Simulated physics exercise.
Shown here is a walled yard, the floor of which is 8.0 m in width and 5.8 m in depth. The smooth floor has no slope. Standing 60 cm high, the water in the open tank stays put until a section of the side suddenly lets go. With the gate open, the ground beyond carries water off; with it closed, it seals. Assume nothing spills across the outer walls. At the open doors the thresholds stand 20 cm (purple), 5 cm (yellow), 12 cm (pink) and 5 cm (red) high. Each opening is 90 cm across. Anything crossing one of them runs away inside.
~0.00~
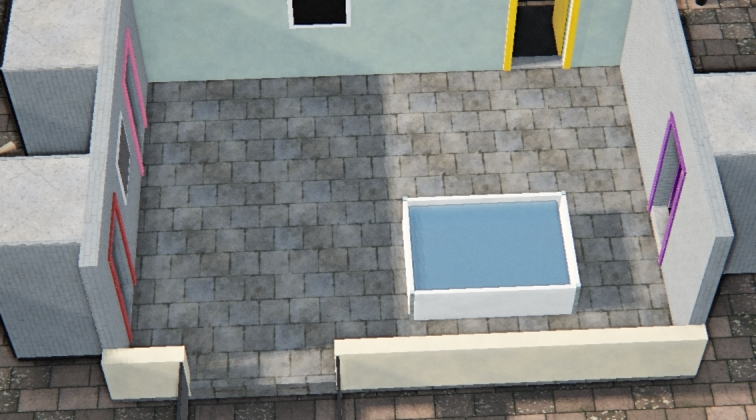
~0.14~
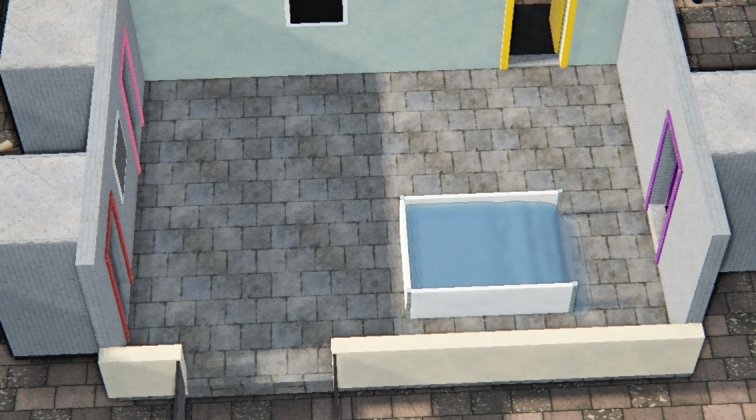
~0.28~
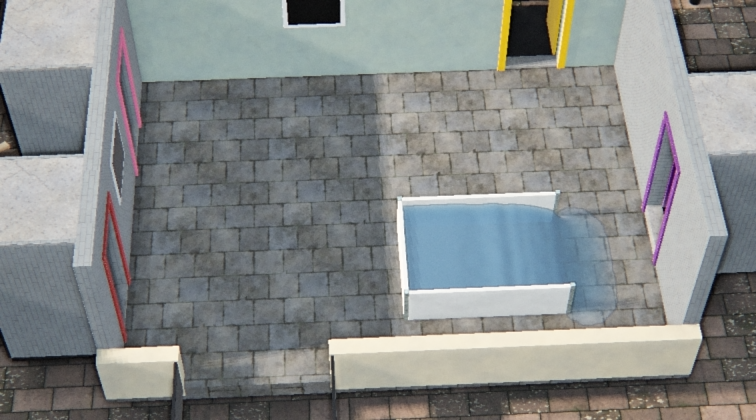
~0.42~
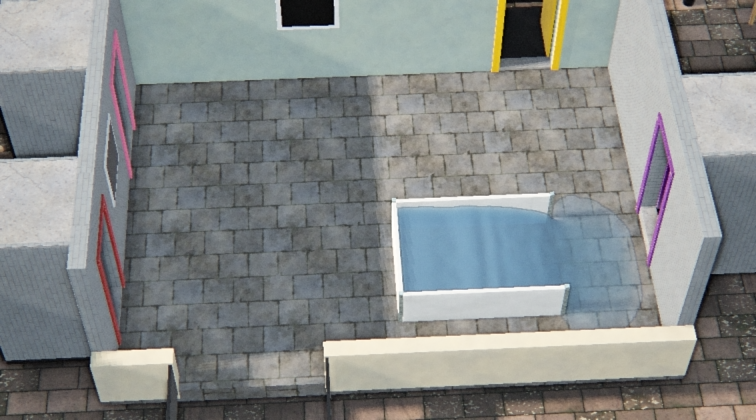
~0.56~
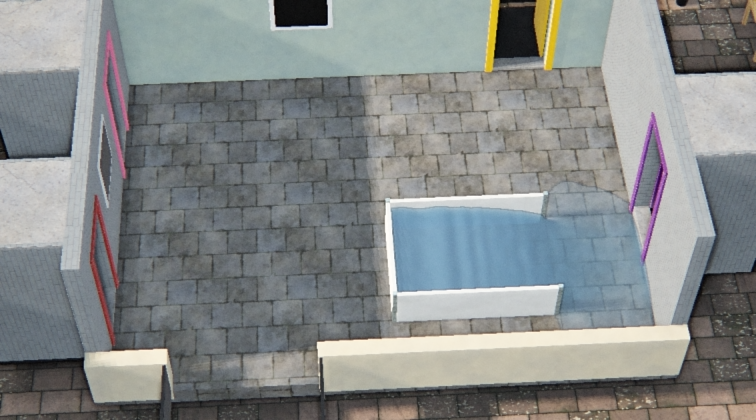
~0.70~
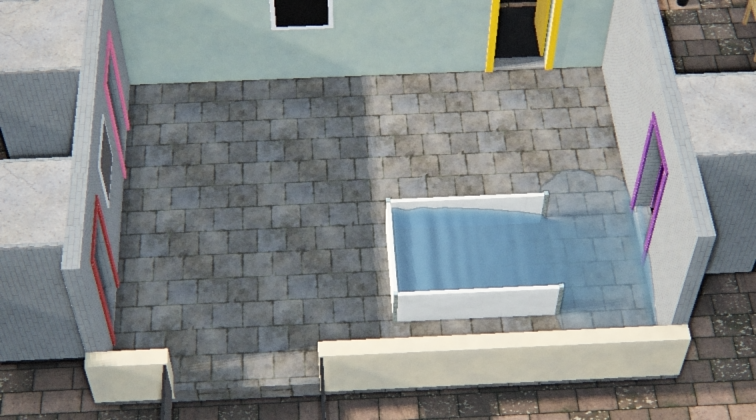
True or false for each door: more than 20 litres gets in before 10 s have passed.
Purple door true, yellow door true, pink door false, red door true.
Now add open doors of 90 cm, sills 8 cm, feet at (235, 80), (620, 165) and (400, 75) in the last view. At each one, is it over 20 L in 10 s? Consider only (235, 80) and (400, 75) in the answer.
In turn: Below, not over.
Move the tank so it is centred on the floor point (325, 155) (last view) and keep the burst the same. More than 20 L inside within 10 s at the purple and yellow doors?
Checking the limit: The purple door is within it and the yellow door is beyond it.
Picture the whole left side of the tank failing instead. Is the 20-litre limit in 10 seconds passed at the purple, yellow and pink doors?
At purple the amount is beneath the mark, at yellow it is beneath the mark, and at pink it is beneath the mark.
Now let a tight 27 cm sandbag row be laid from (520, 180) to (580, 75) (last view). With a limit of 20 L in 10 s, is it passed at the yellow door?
Compared to the limit, yellow stays inside.
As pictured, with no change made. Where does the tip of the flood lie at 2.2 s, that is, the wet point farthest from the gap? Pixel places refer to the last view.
Around pixel (599, 73).
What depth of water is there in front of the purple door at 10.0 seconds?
5.0 cm or so.
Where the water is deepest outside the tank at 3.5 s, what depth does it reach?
Around 24 centimetres deep.
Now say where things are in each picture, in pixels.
In the first picture, the open tank at (489, 245) is whole and still, 60 cm deep.
In the second picture, the front is at (575, 313), 0.9 m from the gap at (562, 255); 0.4 m2 of floor is under water; 60 cm left at the back of the open tank.
In the third picture, the front is at (601, 317), 1.1 m from the gap at (560, 258); 1.3 m2 of floor is under water; 60 cm left at the back of the open tank.
In the fourth picture, the front is at (621, 324), 1.4 m from the gap at (554, 260); 2.5 m2 of floor is under water; 60 cm left at the back of the open tank.
In the fifth picture, water pours out at (547, 260) and has run 1.8 m, to (654, 318); typically 8 cm deep outside, 60 cm at the open tank's back.
In the sixth picture, the front is at a hidden place, 2.1 m from the gap at (548, 260); 4.2 m2 of floor is under water; 56 cm left at the back of the open tank.
After 1.4 s water covers 10 % of the floor and is deepest (44 cm) near (656, 342); purple door 36 cm at the sill, 45 L in, yellow door not reached, pink door not reached, red door not reached.
After 2.2 s water covers 20 % of the floor and is deepest (41 cm) near (658, 353); purple door 34 cm at the sill, 116 L in, yellow door not reached, pink door not reached, red door not reached.
After 3.5 s water covers 35 % of the floor and is deepest (24 cm) near (658, 353); purple door 21 cm at the sill, 166 L in, yellow door 14 cm at the sill, 25 L in, pink door not reached, red door not reached.
After 6.0 s water covers 65 % of the floor and is deepest (13 cm) near (590, 81); purple door 10 cm at the sill, 169 L in, yellow door 11 cm at the sill, 96 L in, pink door not reached, red door 11 cm at the sill, 22 L in.
After 10.0 s water covers 90 % of the floor and is deepest (9 cm) near (184, 89); purple door 5 cm at the sill, 169 L in, yellow door 6 cm at the sill, 130 L in, pink door 8 cm at the sill, 0 L in, red door 4 cm at the sill, 45 L in.
